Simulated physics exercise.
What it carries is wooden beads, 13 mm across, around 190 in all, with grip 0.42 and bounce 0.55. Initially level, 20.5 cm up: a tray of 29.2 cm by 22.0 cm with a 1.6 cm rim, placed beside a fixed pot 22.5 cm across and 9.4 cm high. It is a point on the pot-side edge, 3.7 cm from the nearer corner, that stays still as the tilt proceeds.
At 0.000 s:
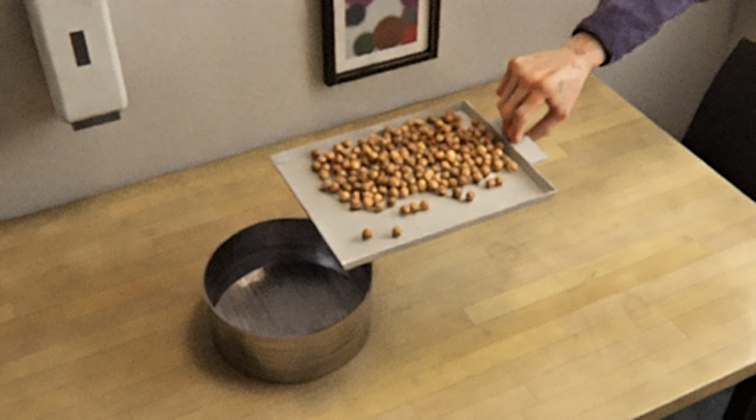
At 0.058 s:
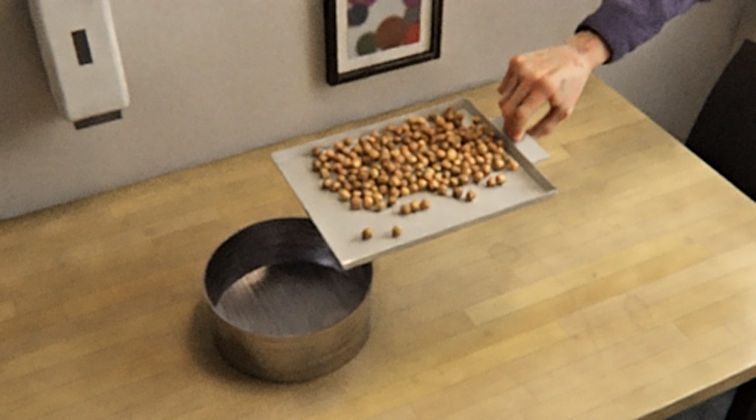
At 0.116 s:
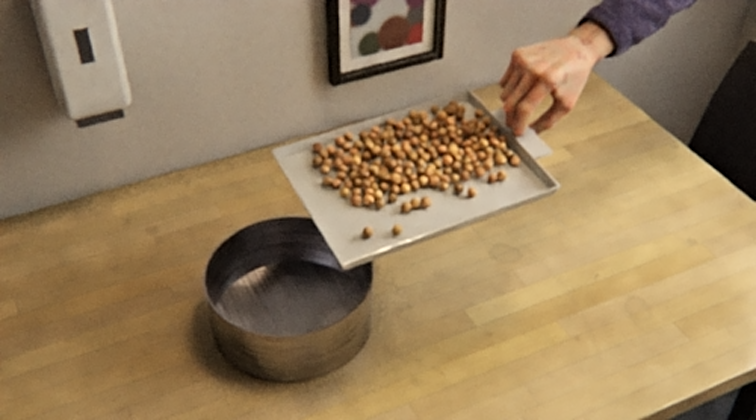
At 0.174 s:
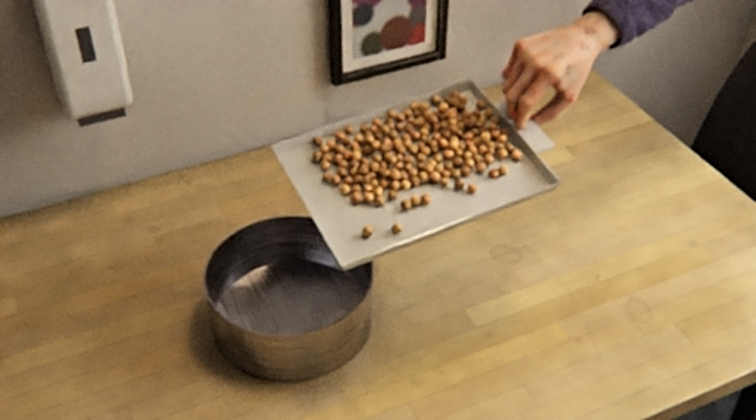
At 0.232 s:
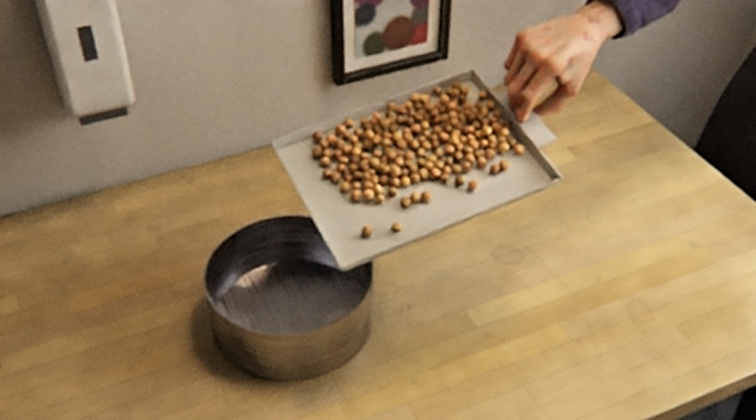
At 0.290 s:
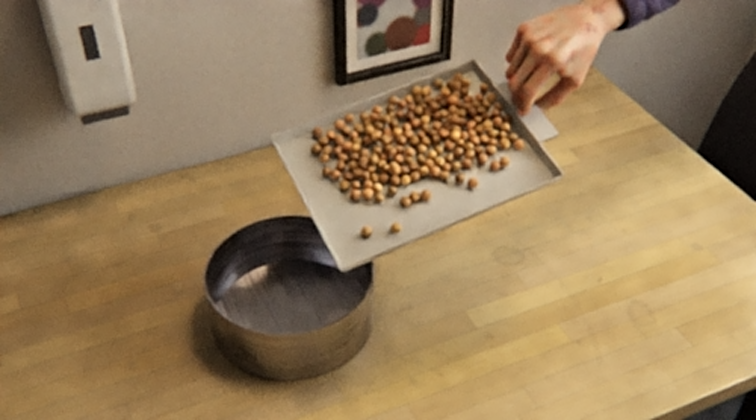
A pale, shallow tray covered with small round brown wooden beads is held by a hand in a purple sleeve at its right end, its near left corner over the rim of a dark metal pot. They are seen from above on a light wooden table, with a white dispenser and black-framed picture on the grey wall behind. The hand gradually raises the tray's far right side, tilting it slightly toward the pot, while the beads keep their places on it and the view stays still.
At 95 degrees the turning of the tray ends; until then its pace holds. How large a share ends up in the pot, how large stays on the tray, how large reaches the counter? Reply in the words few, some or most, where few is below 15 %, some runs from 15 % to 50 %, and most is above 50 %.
Shares - pot: Few; tray: Few; counter: Most.
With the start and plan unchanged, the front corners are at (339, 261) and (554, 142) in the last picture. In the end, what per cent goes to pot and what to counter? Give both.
Pot: 75, counter: 30.
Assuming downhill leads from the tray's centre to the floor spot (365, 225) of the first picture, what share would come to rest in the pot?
Something like 25 in a hundred.
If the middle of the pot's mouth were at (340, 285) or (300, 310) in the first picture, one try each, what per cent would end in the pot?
I'd say some 35 per cent for the first and some 70 per cent for the second.
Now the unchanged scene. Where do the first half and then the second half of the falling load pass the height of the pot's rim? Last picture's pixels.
I'd mark about (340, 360) for the first half, then (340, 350) for the second.
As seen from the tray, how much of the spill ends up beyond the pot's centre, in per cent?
I reckon around 60 per cent.
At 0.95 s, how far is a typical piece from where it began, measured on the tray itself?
By then it sits near 12 cm from where it began.
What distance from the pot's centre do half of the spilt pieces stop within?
That comes to near 24 cm.
After 0.95 s, tilt 51 degrees; the tray holds 90 %, the pot 0 %.
After 1.40 s, tilt 77 degrees; the tray holds 50 %, the pot 5 %.
After 1.91 s, tilt 95 degrees; the tray holds 0 %, the pot 5 %.
In the end, at 2.8 s, pot 5 %, tray 0 %, counter 95 %.
